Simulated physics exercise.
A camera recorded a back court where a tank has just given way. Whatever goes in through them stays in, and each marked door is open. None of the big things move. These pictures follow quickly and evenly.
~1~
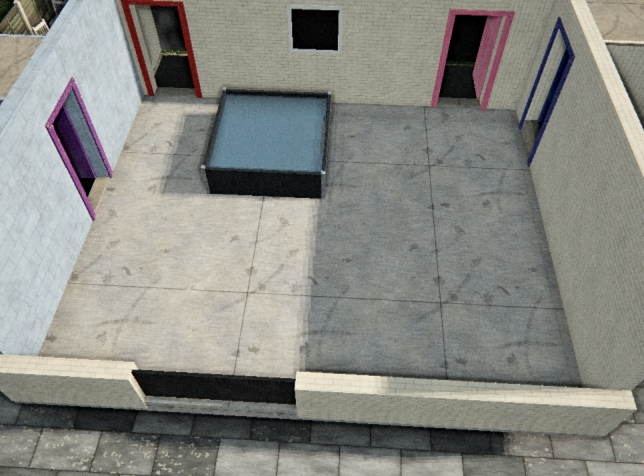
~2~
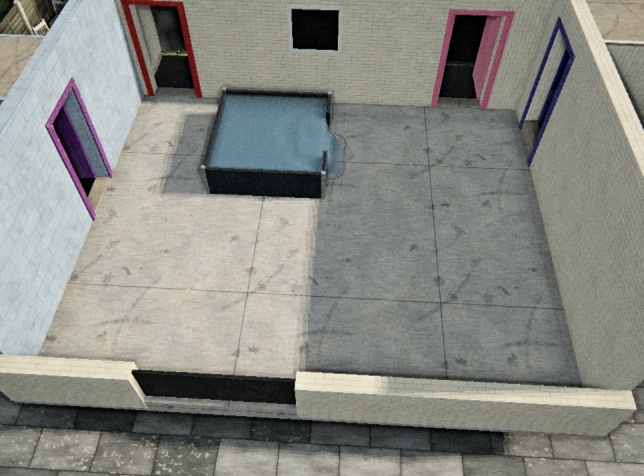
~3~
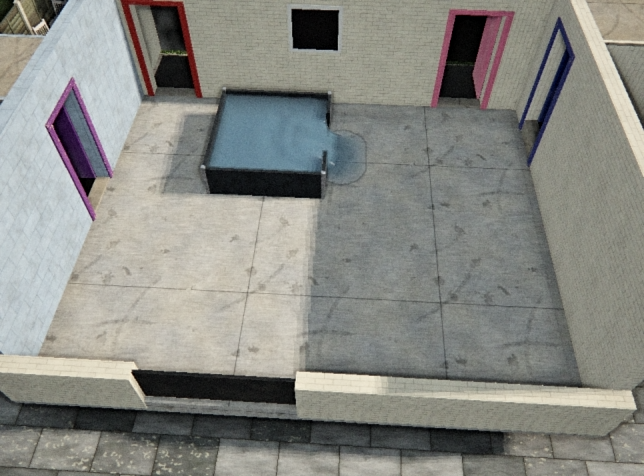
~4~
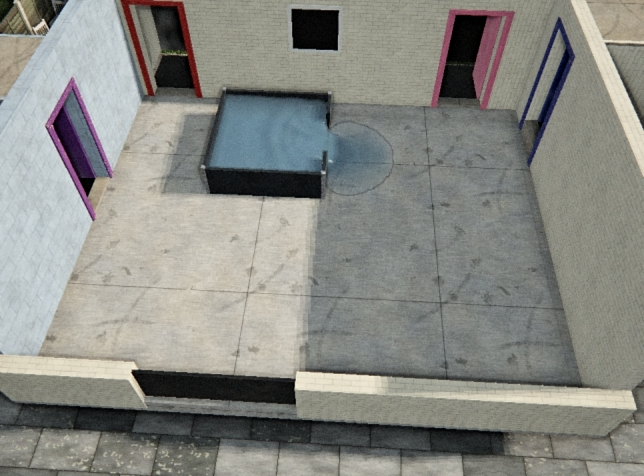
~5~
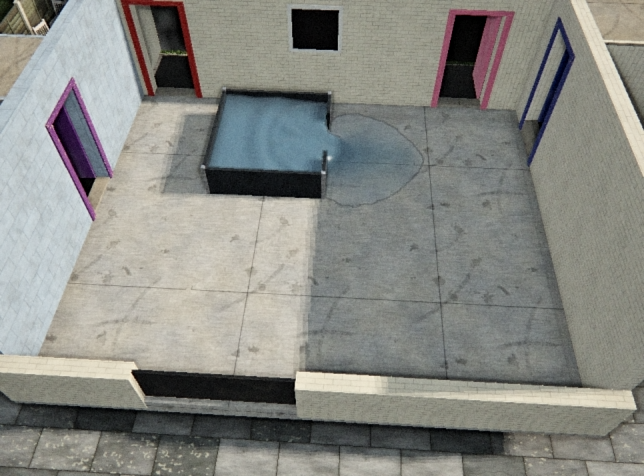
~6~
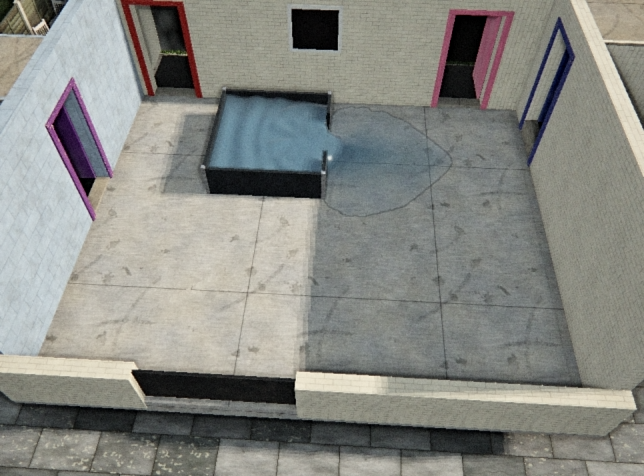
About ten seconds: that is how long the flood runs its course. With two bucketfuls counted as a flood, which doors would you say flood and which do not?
I would say the pink door floods; the blue door does not; the red door does not; the purple door does not.
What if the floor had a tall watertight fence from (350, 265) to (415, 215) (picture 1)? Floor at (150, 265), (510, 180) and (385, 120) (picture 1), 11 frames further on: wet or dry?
Taking the points in order, they are high and dry, inundated and inundated.
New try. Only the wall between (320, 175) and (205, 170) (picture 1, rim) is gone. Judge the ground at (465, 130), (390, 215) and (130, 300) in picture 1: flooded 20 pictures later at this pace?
Taken in turn they're unwetted, unwetted and swamped.
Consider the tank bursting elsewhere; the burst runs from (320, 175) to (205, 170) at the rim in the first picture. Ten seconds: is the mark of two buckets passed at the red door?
In that case, red overshoots.
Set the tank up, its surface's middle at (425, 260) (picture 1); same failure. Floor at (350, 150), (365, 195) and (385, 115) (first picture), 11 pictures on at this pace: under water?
Readings in order: No flood; no flood; no flood.
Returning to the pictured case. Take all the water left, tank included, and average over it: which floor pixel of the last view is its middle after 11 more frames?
Roughly (333, 156) in the last picture.
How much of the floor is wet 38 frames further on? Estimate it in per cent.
It works out to about 45 in a hundred.
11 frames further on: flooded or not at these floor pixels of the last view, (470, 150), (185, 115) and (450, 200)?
As listed, the points end up soaked, high and dry and soaked.
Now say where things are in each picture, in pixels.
In the first frame, the tank at (271, 132) is whole and still.
In the second frame, water pours out at (325, 149) and has run to (336, 137).
In the third frame, water pours out at (325, 150) and has run to (361, 142).
In the fourth frame, the front is at (389, 152), out from the gap at (325, 150).
In the fifth frame, water pours out at (325, 150) and has run to (417, 155).
In the sixth frame, the front is at (446, 158), out from the gap at (325, 149).
A moment on, water covers 20 % of the floor; the pink door not reached, the blue door wet at the sill, nothing in, the red door not reached, the purple door not reached.
Next, water covers 30 % of the floor; the pink door under two buckets in, the blue door wet at the sill, nothing in, the red door not reached, the purple door not reached.
Then, water covers 35 % of the floor; the pink door over two buckets in, the blue door wet at the sill, nothing in, the red door not reached, the purple door not reached.
Later, water covers 45 % of the floor; the pink door far over two buckets in, the blue door wet at the sill, nothing in, the red door not reached, the purple door not reached.
In the end, water covers 75 % of the floor; the pink door far over two buckets in, the blue door wet at the sill, nothing in, the red door wet at the sill, nothing in, the purple door not reached.
